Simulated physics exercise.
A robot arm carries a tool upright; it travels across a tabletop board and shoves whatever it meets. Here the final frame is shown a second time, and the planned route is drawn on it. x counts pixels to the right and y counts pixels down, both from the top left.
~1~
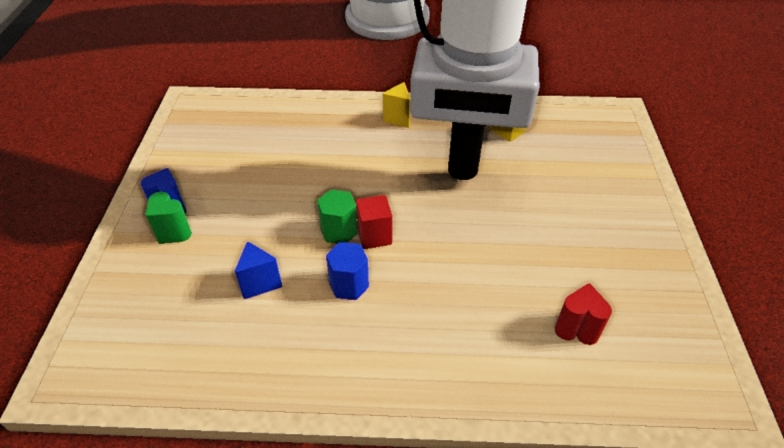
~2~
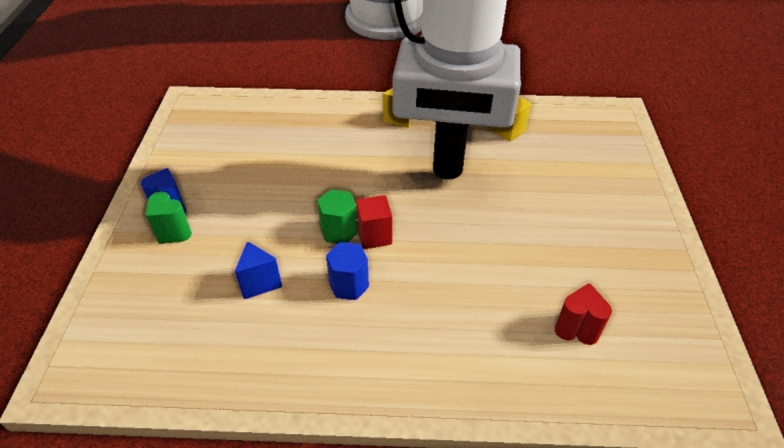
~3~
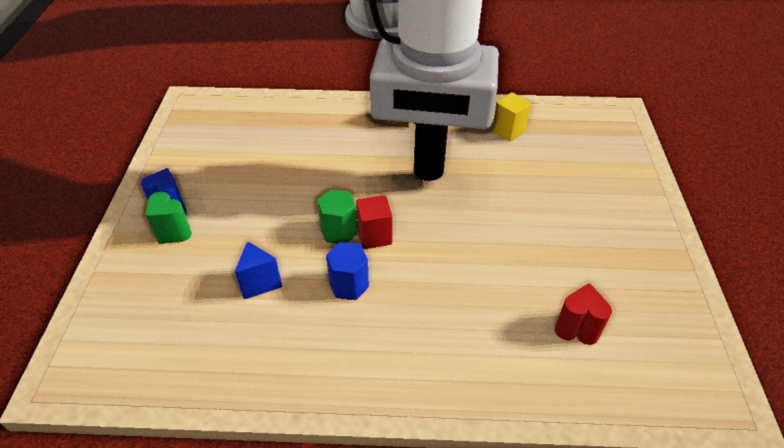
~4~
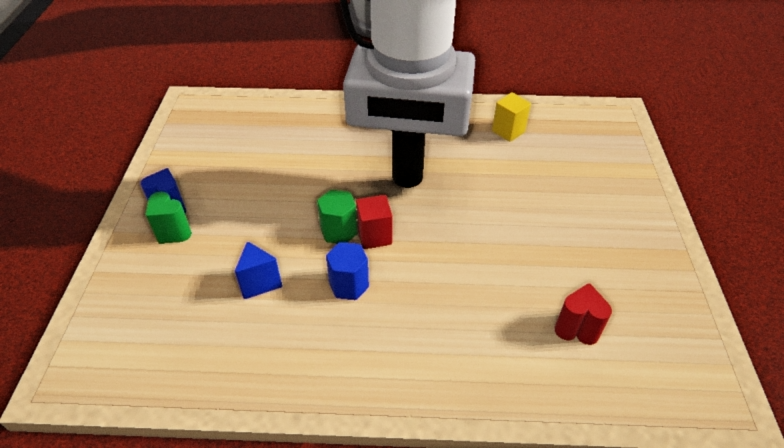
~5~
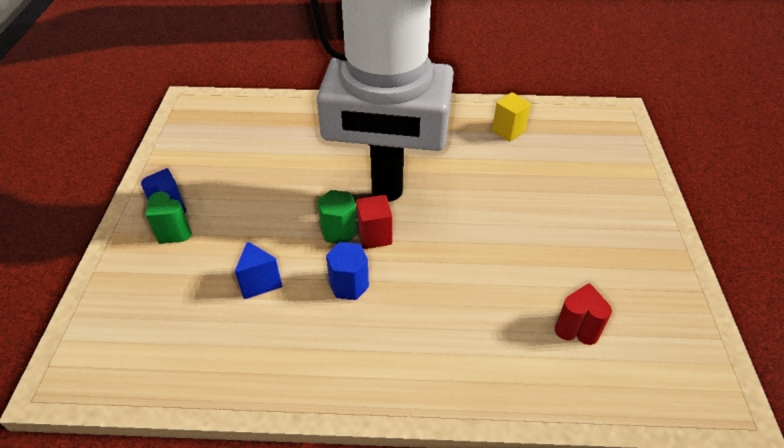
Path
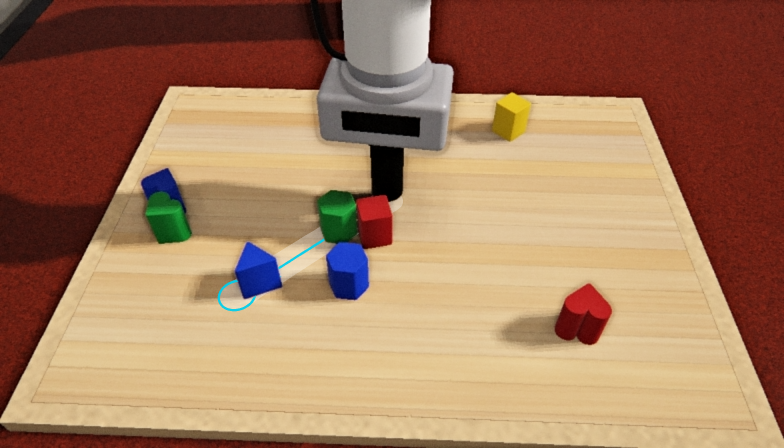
On a wooden board over red fabric, a robot arm's black tool moving left and slightly nearer, beside motionless coloured blocks.
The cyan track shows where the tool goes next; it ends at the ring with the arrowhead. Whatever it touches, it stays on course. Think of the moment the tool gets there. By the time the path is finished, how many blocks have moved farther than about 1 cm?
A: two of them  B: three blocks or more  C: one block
A (two of them)
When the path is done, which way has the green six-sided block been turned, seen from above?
It goes round opposite to clock hands.
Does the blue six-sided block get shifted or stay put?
Right where it was.
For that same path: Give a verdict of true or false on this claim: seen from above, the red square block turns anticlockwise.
It is true.
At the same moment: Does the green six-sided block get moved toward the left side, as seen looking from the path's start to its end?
I'd say yes.
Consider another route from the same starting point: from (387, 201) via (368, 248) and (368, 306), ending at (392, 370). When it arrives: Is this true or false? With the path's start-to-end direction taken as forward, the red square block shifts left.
My answer: False.
The line goes from (387, 201) to (237, 295).
The first path, step by step. One third of the way, tool (340, 219); green six-sided block (312, 219), turned 15° anticlockwise; red square block (372, 212), turned 20° anticlockwise.
Two thirds of the way, tool (289, 251); blue triangle (231, 274); green six-sided block (262, 257), turned 40° anticlockwise; red square block (372, 212), turned 20° anticlockwise.
At the end, tool (234, 286); blue triangle (187, 307), turned 30° clockwise; green six-sided block (224, 299), turned 70° anticlockwise; blue six-sided block unmoved; red square block (372, 212), turned 20° anticlockwise.
